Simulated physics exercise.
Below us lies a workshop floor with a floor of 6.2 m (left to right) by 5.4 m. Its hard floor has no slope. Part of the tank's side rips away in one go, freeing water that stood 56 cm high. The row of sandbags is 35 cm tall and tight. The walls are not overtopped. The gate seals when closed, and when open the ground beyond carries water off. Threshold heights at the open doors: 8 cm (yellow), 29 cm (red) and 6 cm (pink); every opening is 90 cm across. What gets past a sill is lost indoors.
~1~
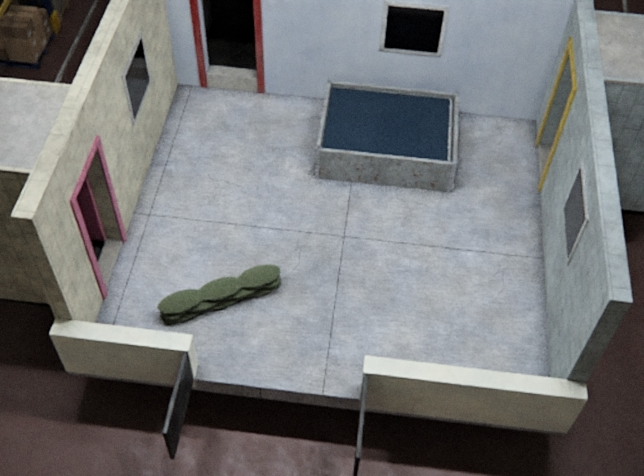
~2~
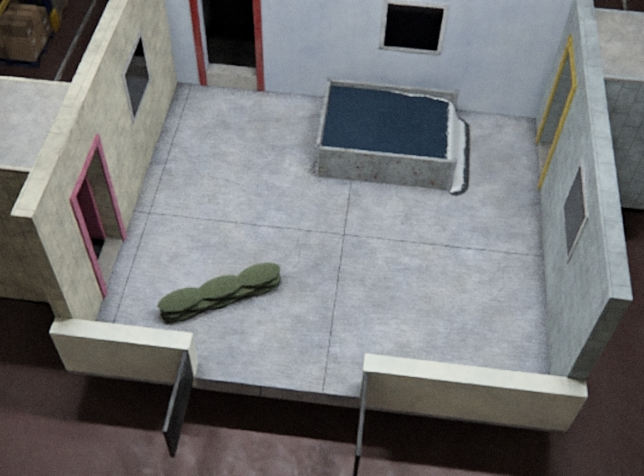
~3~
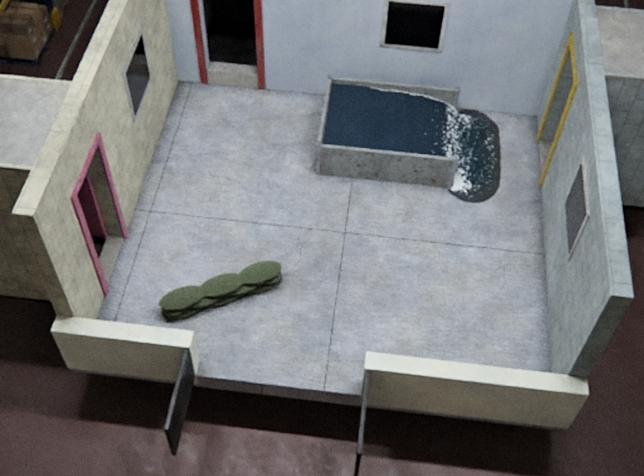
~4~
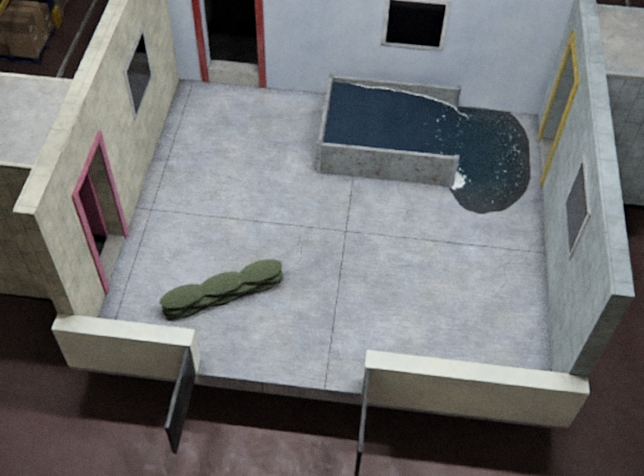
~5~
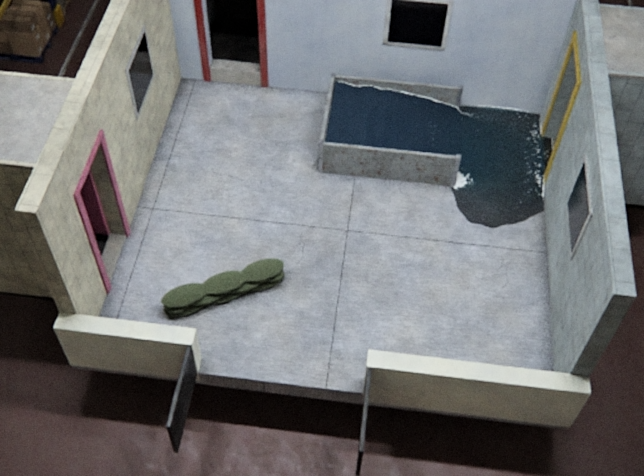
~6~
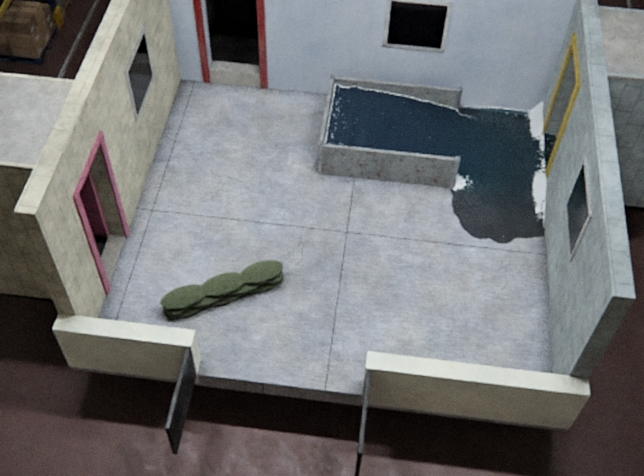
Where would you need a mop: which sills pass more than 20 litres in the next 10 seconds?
The water let in: At the yellow door it exceeds the limit; at the red door it does not reach the limit; at the pink door it stays under the limit.
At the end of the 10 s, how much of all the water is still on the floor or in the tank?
Roughly 64 in a hundred.
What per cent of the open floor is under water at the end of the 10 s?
Some 85 per cent of it.
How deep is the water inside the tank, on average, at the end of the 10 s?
Roughly 6 cm on average.
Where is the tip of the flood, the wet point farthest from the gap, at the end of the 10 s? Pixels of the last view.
At about (90, 344).
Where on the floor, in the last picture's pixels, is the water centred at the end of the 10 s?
Near (365, 227).
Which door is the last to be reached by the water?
Last comes the pink one.
A moment later water covers 15 % of the floor and is deepest (36 cm) near (533, 122); yellow door 34 cm at the sill, 139 L in, red door not reached, pink door not reached.
Soon after water covers 20 % of the floor and is deepest (32 cm) near (536, 177); yellow door 32 cm at the sill, 307 L in, red door not reached, pink door not reached.
Next water covers 35 % of the floor and is deepest (18 cm) near (536, 177); yellow door 19 cm at the sill, 447 L in, red door not reached, pink door not reached.
Later on water covers 55 % of the floor and is deepest (12 cm) near (545, 388); yellow door 8 cm at the sill, 489 L in, red door 1 cm at the sill, 0 L in, pink door not reached.
At the end water covers 85 % of the floor and is deepest (6 cm) near (90, 344); yellow door 7 cm at the sill, 490 L in, red door 2 cm at the sill, 0 L in, pink door 3 cm at the sill, 0 L in.
